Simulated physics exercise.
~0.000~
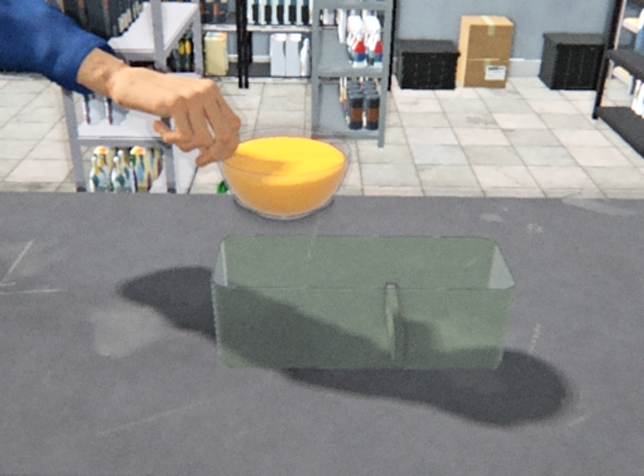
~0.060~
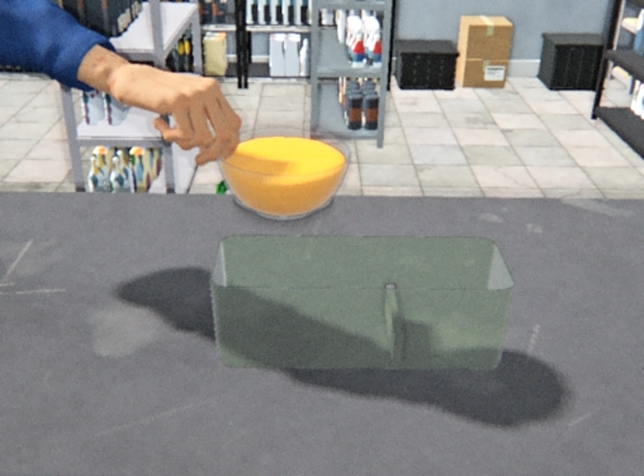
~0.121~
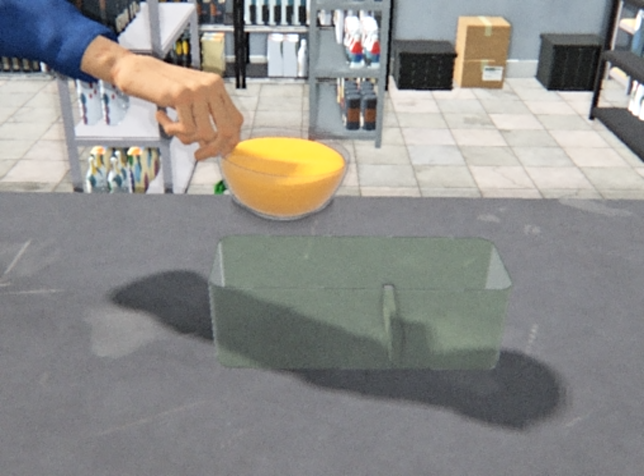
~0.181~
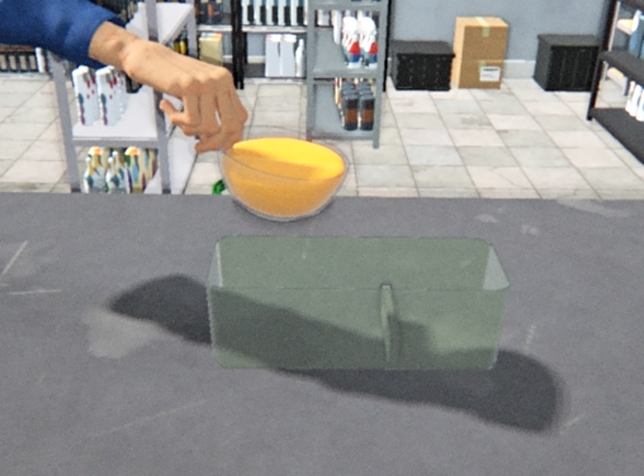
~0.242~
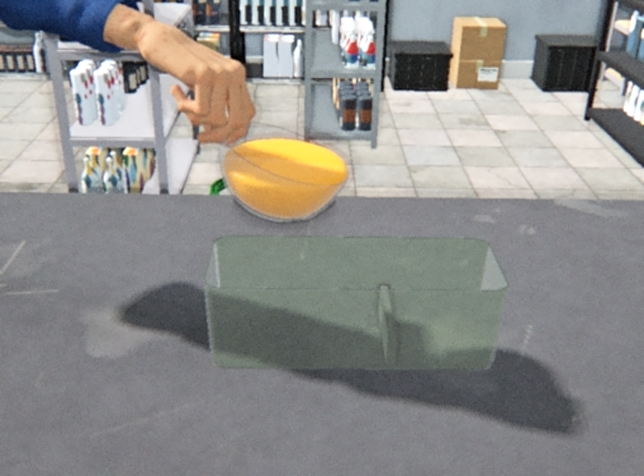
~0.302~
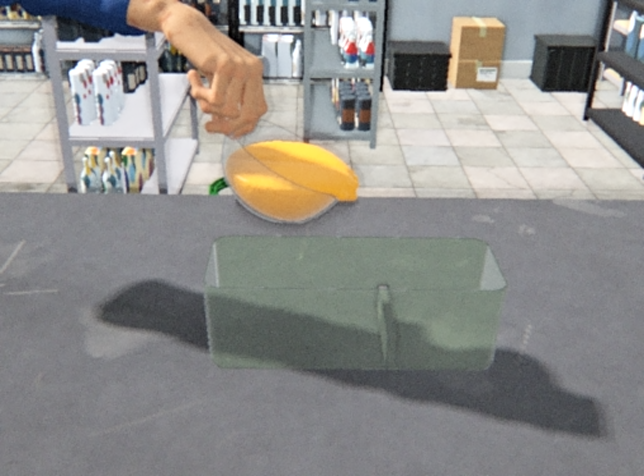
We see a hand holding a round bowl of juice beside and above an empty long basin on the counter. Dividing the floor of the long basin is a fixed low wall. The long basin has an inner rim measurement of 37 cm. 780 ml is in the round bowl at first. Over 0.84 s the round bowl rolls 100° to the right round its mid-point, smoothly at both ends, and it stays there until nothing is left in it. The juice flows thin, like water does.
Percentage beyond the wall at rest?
39 per cent.
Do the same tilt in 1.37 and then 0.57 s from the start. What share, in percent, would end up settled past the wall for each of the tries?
Result: 50 per cent, then 30 per cent.
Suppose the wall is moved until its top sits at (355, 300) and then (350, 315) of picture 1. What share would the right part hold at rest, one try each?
Respectively close to 80 and 80 %.
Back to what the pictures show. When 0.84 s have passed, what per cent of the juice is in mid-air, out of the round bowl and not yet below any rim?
Close to 3 %.
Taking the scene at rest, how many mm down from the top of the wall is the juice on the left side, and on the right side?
Looks like roughly 32 mm on the left and roughly 28 mm on the right.
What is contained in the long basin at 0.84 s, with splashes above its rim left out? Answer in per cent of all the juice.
Some 96 per cent.
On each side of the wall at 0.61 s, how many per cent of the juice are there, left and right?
Lab note: Left near 20 %, right near 30.
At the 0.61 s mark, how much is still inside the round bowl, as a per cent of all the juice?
20 %.
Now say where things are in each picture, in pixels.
It leans 0°; its right rim is at (350, 152); the juice meets the walls at (222, 157) and (346, 158); the long basin's rim runs from (217, 261) to (506, 264); the wall's top is at (395, 310), in the first frame.
It leans 1°; its right rim is at (350, 154); the juice meets the walls at (221, 156) and (346, 159), in the second frame.
It leans 5°; its right rim is at (349, 158); the juice meets the walls at (221, 154) and (346, 161), in the third frame.
It leans 11°; its right rim is at (349, 165); the juice meets the walls at (222, 155) and (346, 163), in the fourth frame.
It leans 19°; its right rim is at (347, 175); the juice meets the walls at (223, 156) and (349, 168); 1 per cent is over the edge, in the fifth frame.
It leans 29°; its right rim is at (346, 185); the juice meets the walls at (225, 159) and (346, 177); 8 per cent is over the edge, in the sixth frame.
By 0.61 s the tilt is 83° and 20 per cent is still to pour, 21 is left of the wall and 30 right of it.
By 0.84 s the tilt is 100° and 1 per cent is still to pour, 57 is left of the wall and 39 right of it.
By 1.08 s the tilt is 100° and 0 per cent is still to pour, 56 is left of the wall and 39 right of it.
By 1.34 s the tilt is 100° and 0 per cent is still to pour, 57 is left of the wall and 39 right of it.
At rest 57 per cent lies left of the wall, 39 right of it and 4 outside.
